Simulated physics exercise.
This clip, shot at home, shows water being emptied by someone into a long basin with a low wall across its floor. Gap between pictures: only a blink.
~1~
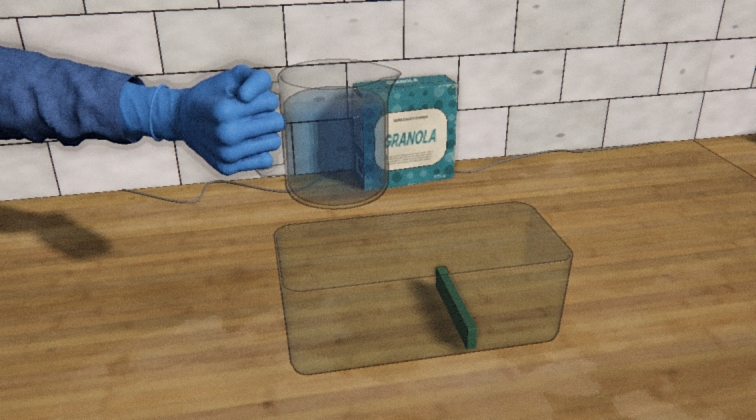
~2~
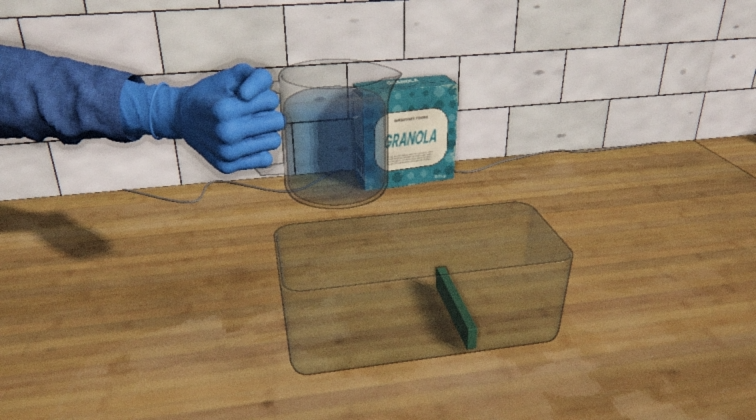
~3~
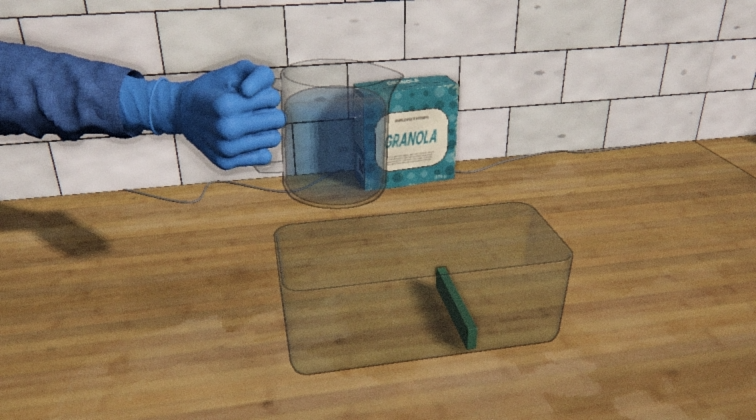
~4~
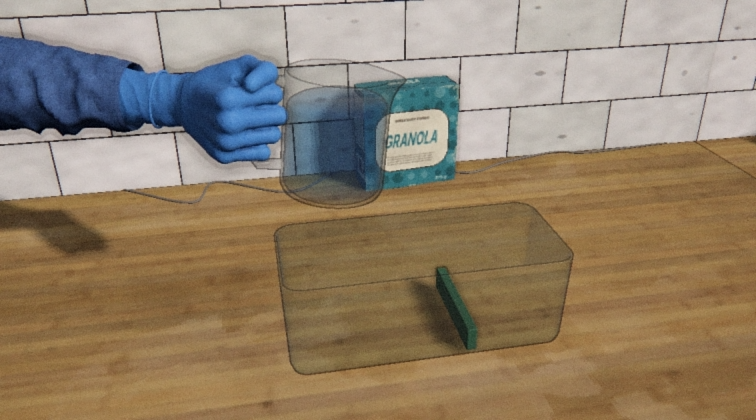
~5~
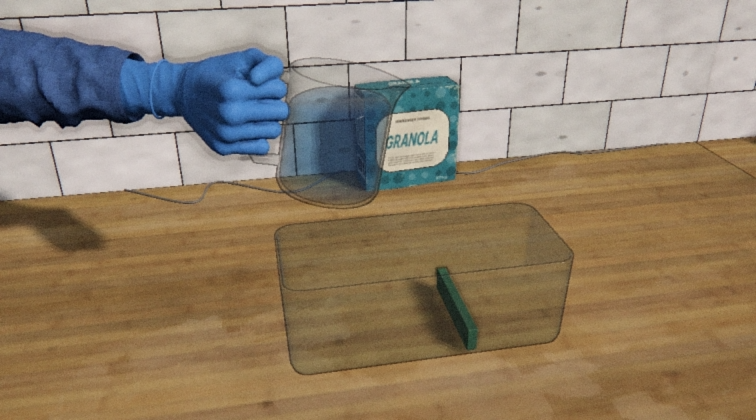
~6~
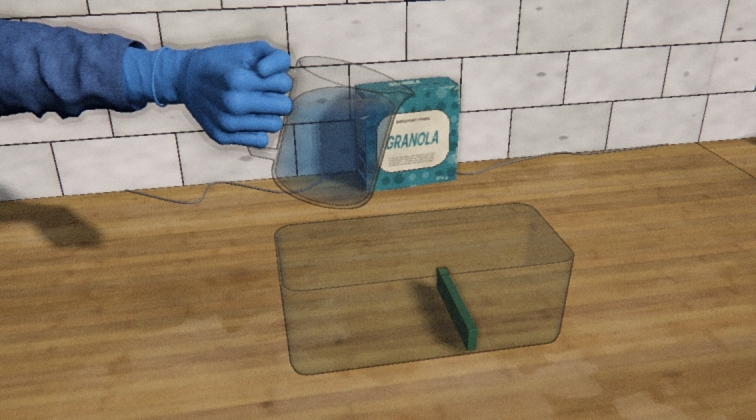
The clip opens on a blue-gloved hand holding a clear container of bluish water upright above a long, transparent basin with a low green wall across its floor, a granola box behind. The hand slowly tilts the container to the right, and its rim dips while the water shifts inside it.
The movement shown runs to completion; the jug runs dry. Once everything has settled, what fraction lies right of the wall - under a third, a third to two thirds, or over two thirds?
No lower than a third, no higher than two thirds.
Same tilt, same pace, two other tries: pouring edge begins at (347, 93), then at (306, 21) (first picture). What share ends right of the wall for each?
The first gives 15 %, the second 20 %.
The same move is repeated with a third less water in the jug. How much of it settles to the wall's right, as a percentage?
I'd reckon close to 20 %.
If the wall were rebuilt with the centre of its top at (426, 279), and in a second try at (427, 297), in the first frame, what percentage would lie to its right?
75 %, then 70 %.
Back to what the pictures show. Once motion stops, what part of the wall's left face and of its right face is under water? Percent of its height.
Left side roughly 60, right side roughly 80.
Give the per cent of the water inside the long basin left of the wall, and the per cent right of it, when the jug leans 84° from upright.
Left side: 0 in a hundred; right side: 5 in a hundred.
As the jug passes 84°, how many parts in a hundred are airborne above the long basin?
Something like 20 per cent of it.
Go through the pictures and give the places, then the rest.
It leans 0°; its right rim is at (401, 71); the water meets the walls at (283, 103) and (382, 96); the long basin's rim runs from (278, 259) to (551, 229); the wall's top is at (455, 297), in the first frame.
It leans 1°; its right rim is at (401, 72); the water meets the walls at (283, 103) and (383, 96), in the second frame.
It leans 3°; its right rim is at (403, 74); the water meets the walls at (284, 102) and (384, 96), in the third frame.
It leans 6°; its right rim is at (406, 78); the water meets the walls at (286, 103) and (386, 97), in the fourth frame.
It leans 11°; its right rim is at (410, 83); the water meets the walls at (287, 104) and (390, 98), in the fifth frame.
It leans 16°; its right rim is at (414, 91); the water meets the walls at (288, 107) and (394, 98), in the sixth frame.
A moment on, the jug is tipped on its side and 76 per cent is still to pour, 0 is left of the wall and 4 right of it.
Next, the jug is tipped right over and 16 per cent is still to pour, 30 is left of the wall and 38 right of it.
Then the jug is tipped right over and 0 per cent is still to pour, 55 is left of the wall and 41 right of it.
Later the jug is tipped right over and 0 per cent is still to pour, 56 is left of the wall and 41 right of it.
Finally, 56 per cent lies left of the wall, 42 right of it and 2 outside.
